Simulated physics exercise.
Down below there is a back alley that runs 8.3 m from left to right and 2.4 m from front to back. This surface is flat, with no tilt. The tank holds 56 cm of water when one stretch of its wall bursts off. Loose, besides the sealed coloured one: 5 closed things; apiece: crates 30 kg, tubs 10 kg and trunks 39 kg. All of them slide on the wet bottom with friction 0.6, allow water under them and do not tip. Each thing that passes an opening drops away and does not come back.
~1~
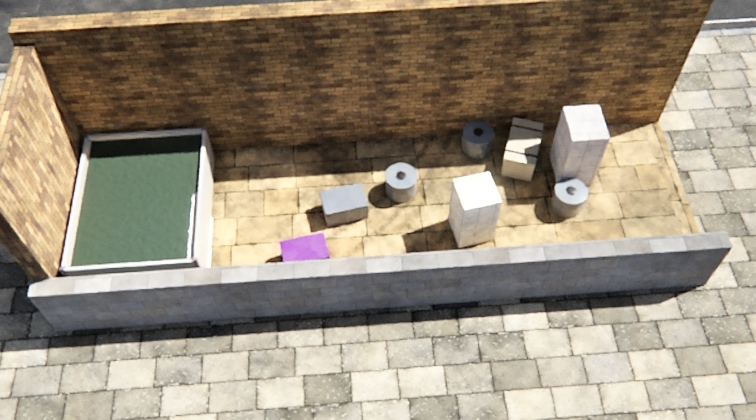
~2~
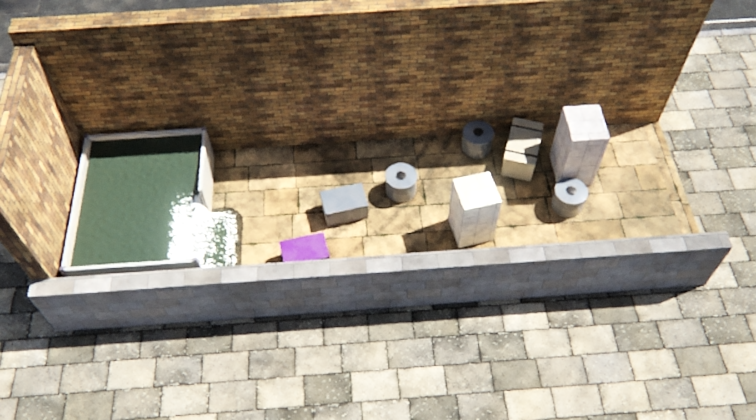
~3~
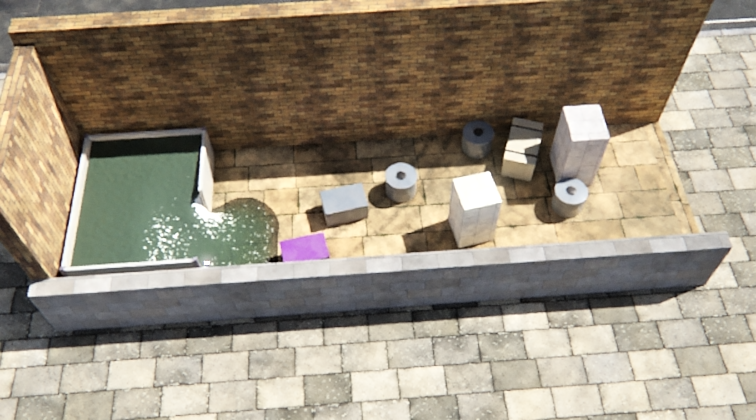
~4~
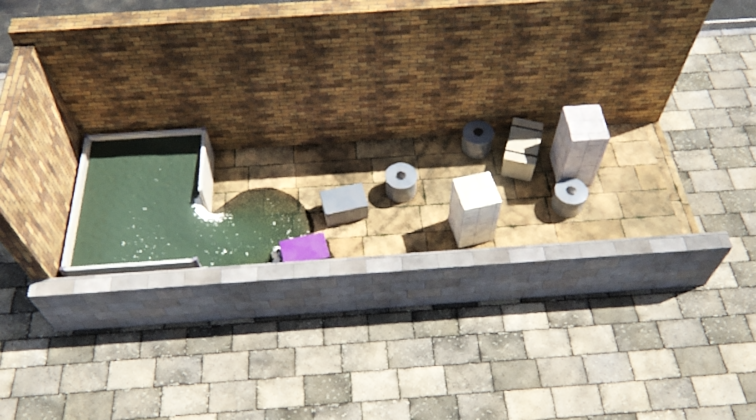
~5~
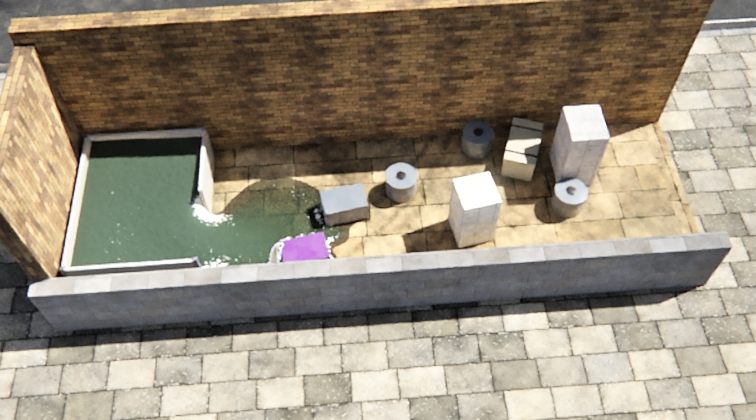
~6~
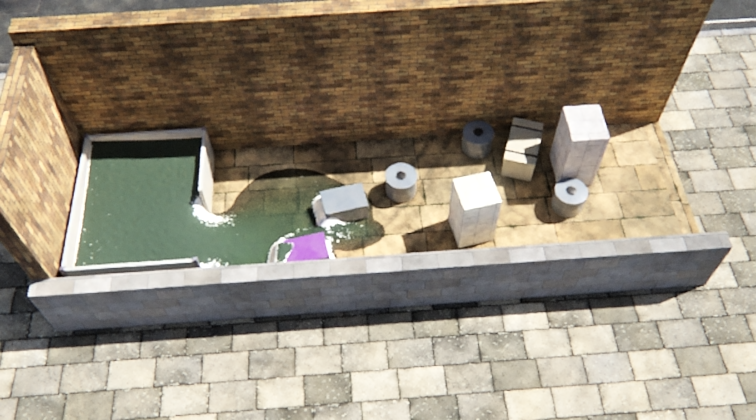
The clip shows a walled alley where green water bursts through the lower right side of a tank at left and spreads rightward across the paving, flowing around a purple crate and then a grey box, while the objects stay put.
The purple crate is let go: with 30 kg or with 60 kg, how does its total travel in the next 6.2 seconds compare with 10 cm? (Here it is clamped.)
It exceeds it at both masses.
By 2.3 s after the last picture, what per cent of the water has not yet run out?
Roughly 100 percent.
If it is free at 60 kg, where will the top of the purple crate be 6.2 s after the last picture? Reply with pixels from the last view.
I'd look near (387, 227).
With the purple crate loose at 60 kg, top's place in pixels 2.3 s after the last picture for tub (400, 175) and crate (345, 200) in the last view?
Estimated pixels: (475, 165) and (428, 166).
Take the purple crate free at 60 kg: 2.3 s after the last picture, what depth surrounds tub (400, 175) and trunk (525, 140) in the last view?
Around 7 cm and 10 cm.
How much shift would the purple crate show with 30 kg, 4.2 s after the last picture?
Displacement near 200 cm.
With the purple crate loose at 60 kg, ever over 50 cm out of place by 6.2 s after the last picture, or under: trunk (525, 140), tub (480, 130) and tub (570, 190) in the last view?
Taking them in order, the first is below the mark, the second above the mark and the third above the mark.
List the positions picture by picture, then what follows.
In the first picture, the purple crate at (304, 249) rests on the ground; water covers 3.3 m2; 0 of 6 have shifted.
In the second picture, the purple crate at (304, 249), on the bottom; water covers 3.8 m2; 0 of 6 have shifted.
In the third picture, the purple crate at (304, 249), on the bottom; 4.5 m2 under water; 0 of 6 have shifted.
In the fourth picture, the purple crate at (304, 249), on the bottom; 5.2 m2 under water; 0 of 6 have shifted.
In the fifth picture, the purple crate at (304, 249), on the bottom; 5.7 m2 under water; 0 of 6 have shifted.
In the sixth picture, the purple crate at (304, 249) rests on the ground; water covers 6.4 m2; 0 of 6 have shifted.
Then, 0.6 s after the last picture the purple crate would be 102 cm from its start with 30 kg and 43 cm from its start with 60 kg; 14 cm of water round it then.
Then, 2.3 s after the last picture the purple crate would be 181 cm from its start with 30 kg and 115 cm from its start with 60 kg; 11 cm of water round it then.
Then, 4.2 s after the last picture the purple crate would be 181 cm from its start with 30 kg and 115 cm from its start with 60 kg; 10 cm of water round it then.
Then, 6.2 s after the last picture the purple crate would be 180 cm from its start with 30 kg and 115 cm from its start with 60 kg; 9 cm of water round it then.
